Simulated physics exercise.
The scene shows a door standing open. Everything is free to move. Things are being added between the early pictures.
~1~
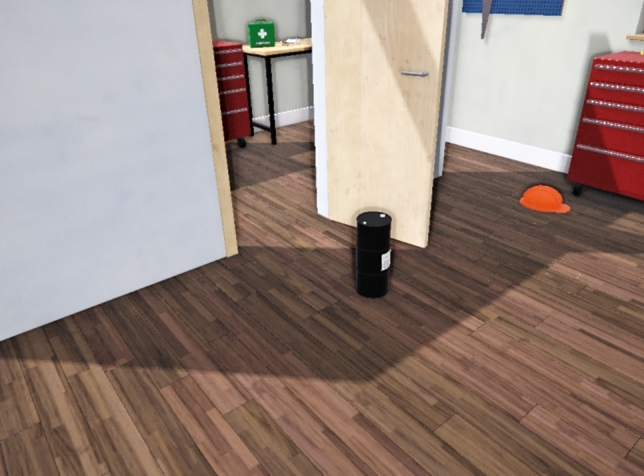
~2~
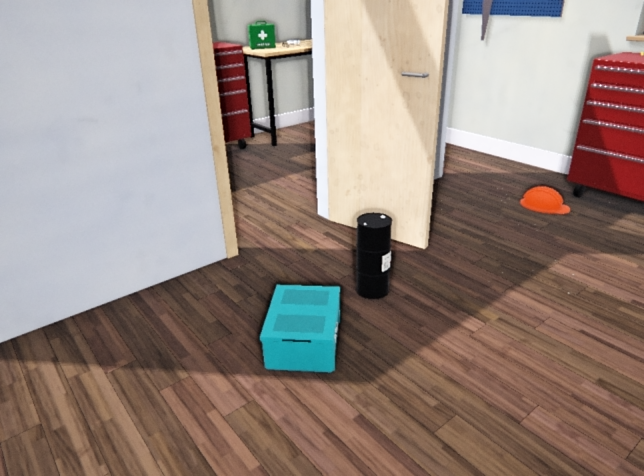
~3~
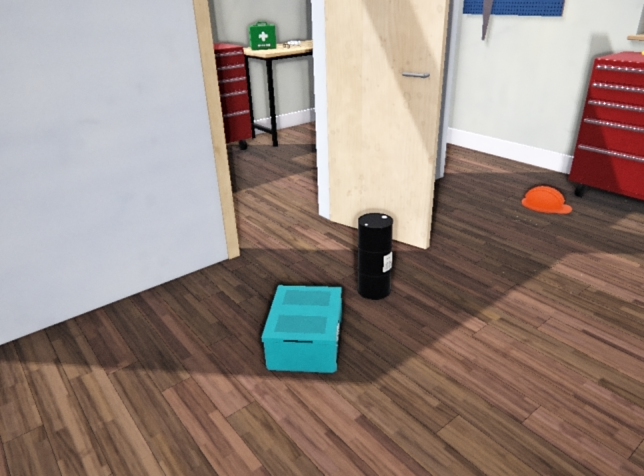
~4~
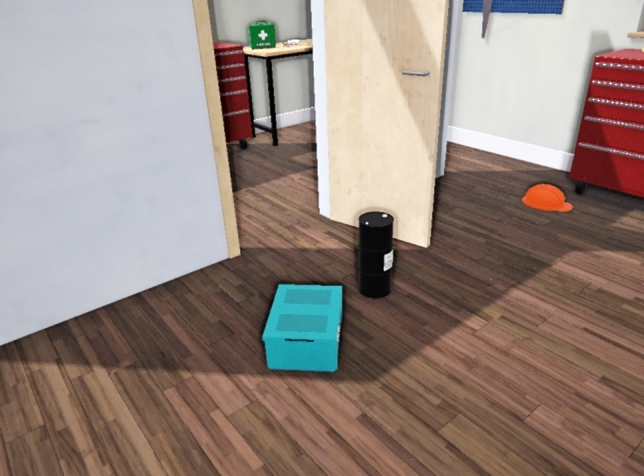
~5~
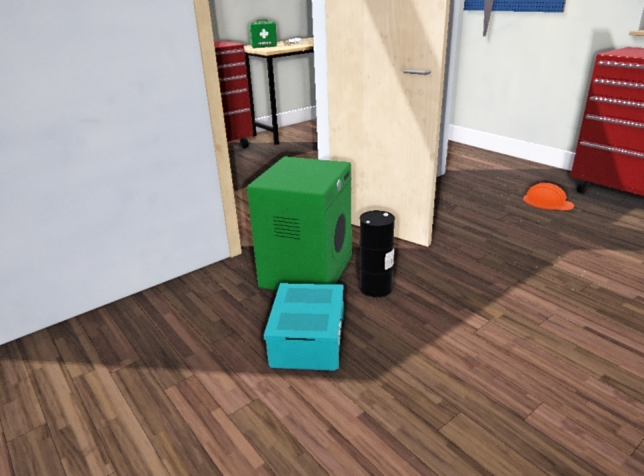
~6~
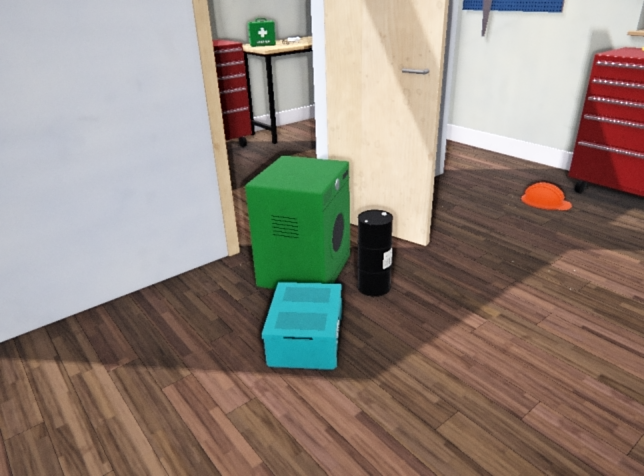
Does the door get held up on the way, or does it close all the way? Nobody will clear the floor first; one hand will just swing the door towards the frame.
It gets held up.
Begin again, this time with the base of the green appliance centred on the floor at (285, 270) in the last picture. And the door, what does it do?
Then it is blocked.
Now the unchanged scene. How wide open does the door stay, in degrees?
The door ends up some 65° open.
Then, 0.50 s on from there, door 90° open.
Then, 0.80 s on from there, door 70° open.
In the end, door 63° open; all 3 unmoved. At the end, from the last picture's camera, green appliance near (301, 224).
